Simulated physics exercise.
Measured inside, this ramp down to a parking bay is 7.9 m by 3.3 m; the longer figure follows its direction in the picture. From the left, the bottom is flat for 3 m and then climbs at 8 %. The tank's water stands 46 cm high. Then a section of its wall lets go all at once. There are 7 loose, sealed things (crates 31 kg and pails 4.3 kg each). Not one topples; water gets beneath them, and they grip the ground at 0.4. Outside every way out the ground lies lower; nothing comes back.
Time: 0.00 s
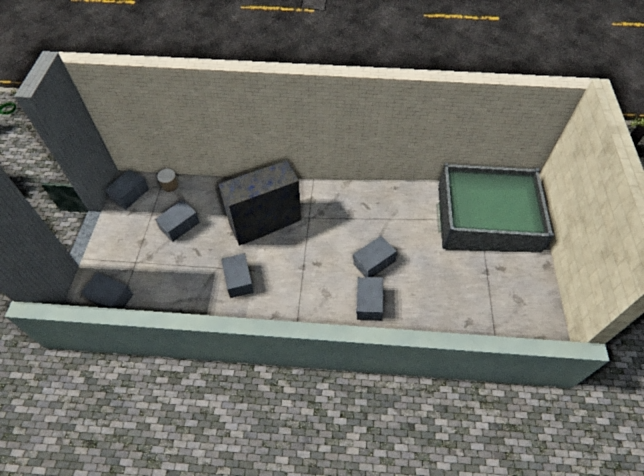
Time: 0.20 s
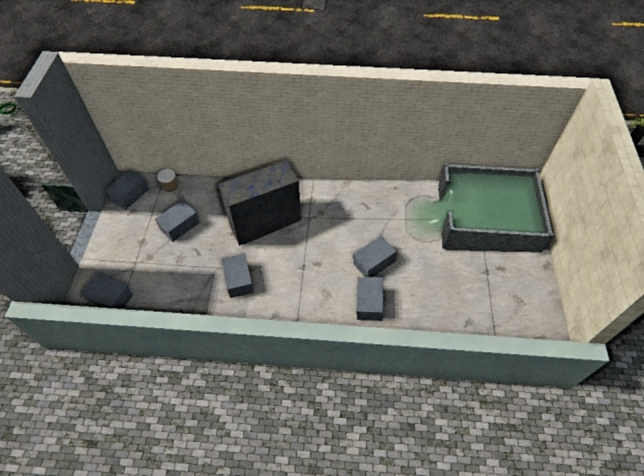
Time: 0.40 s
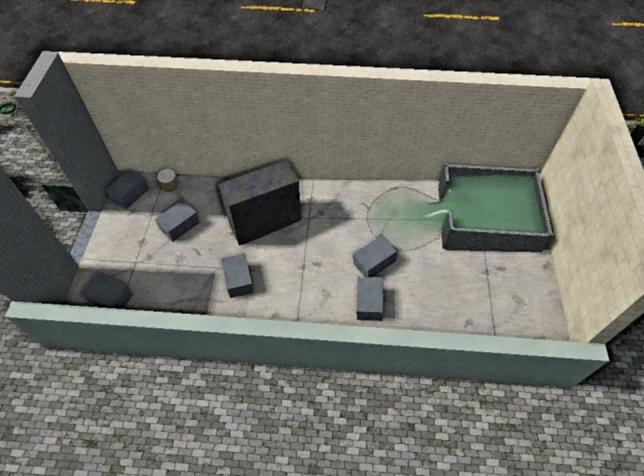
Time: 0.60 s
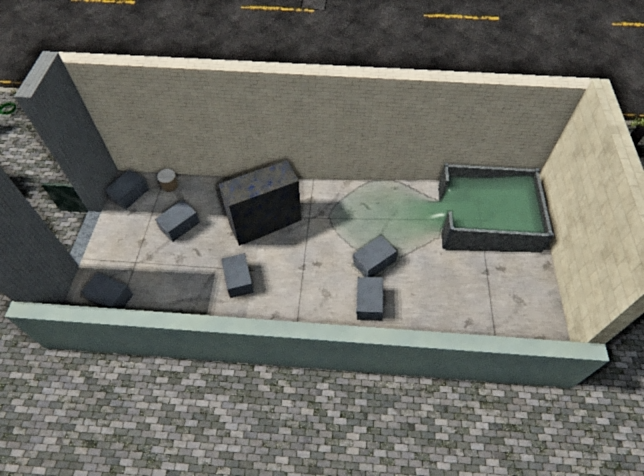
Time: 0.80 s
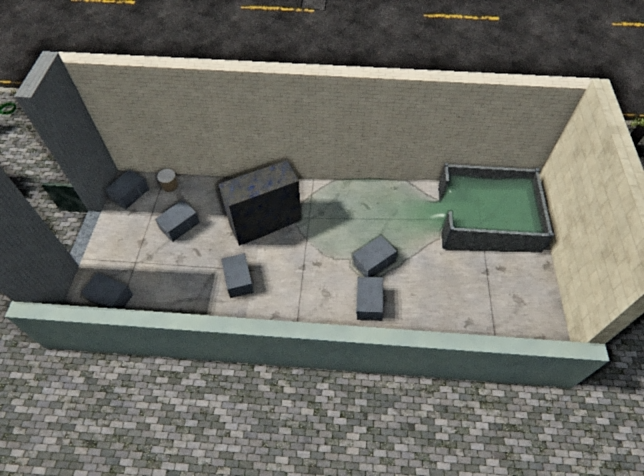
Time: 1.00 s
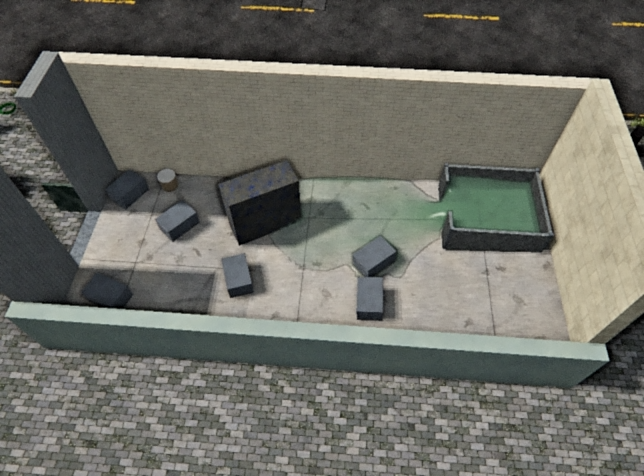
A walled, roofless concrete bay lies between a dark road and grey paving, seen from high above by a camera that stays still. A dark-sided tank of green water stands at the right, with a large dark block left of centre and smaller grey blocks and a brown pail scattered about. Water pours from the tank's left side and spreads leftward in a thin green sheet, reaching the large block, while nothing else moves.
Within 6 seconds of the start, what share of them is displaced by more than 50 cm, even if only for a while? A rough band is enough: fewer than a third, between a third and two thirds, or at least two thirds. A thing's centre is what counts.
I would say fewer than a third.
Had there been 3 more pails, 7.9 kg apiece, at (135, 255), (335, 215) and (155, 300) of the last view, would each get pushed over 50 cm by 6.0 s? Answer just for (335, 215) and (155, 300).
Taking them in turn, the first is above the mark and the second is below the mark.
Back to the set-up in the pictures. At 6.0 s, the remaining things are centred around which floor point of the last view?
Around (207, 273).
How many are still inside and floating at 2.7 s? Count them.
At that time, 1.
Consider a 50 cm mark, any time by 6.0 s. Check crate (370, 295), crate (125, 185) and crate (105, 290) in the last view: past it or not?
Below the mark, above the mark, below the mark.
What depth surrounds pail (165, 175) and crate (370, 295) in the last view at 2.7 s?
Roughly 6 and 1 cm.
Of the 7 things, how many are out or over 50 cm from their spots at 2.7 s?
By my tally, 0.
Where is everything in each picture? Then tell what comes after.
The first picture shows a crate at (376, 253), on the bottom; a crate at (176, 216), on the bottom; 1.9 m2 under water; 0 of 7 have shifted.
The second picture shows a crate at (376, 253), on the bottom; a crate at (176, 216) rests on the ground; water covers 2.4 m2; 0 of 7 have shifted.
The third picture shows a crate at (376, 253), on the bottom; a crate at (176, 216) rests on the ground; water covers 3.3 m2; 0 of 7 have shifted.
The fourth picture shows a crate at (376, 253) rests on the ground; a crate at (176, 216) rests on the ground; 4.3 m2 under water; 0 of 7 have shifted.
The fifth picture shows a crate at (376, 253), on the bottom; a crate at (176, 216), on the bottom; water covers 5.6 m2; 0 of 7 have shifted.
The sixth picture shows a crate at (376, 253) rests on the ground; a crate at (176, 216), on the bottom; 6.6 m2 under water; 0 of 7 have shifted.
After 1.4 s 0 of 7 are over 50 cm from their spots; 0 afloat.
After 2.7 s 0 of 7 are over 50 cm from their spots; 1 afloat.
After 4.2 s 1 of 7 are over 50 cm from their spots; 1 afloat.
After 6.0 s 2 of 7 are over 50 cm from their spots, and 2 have been at some point; 1 afloat.
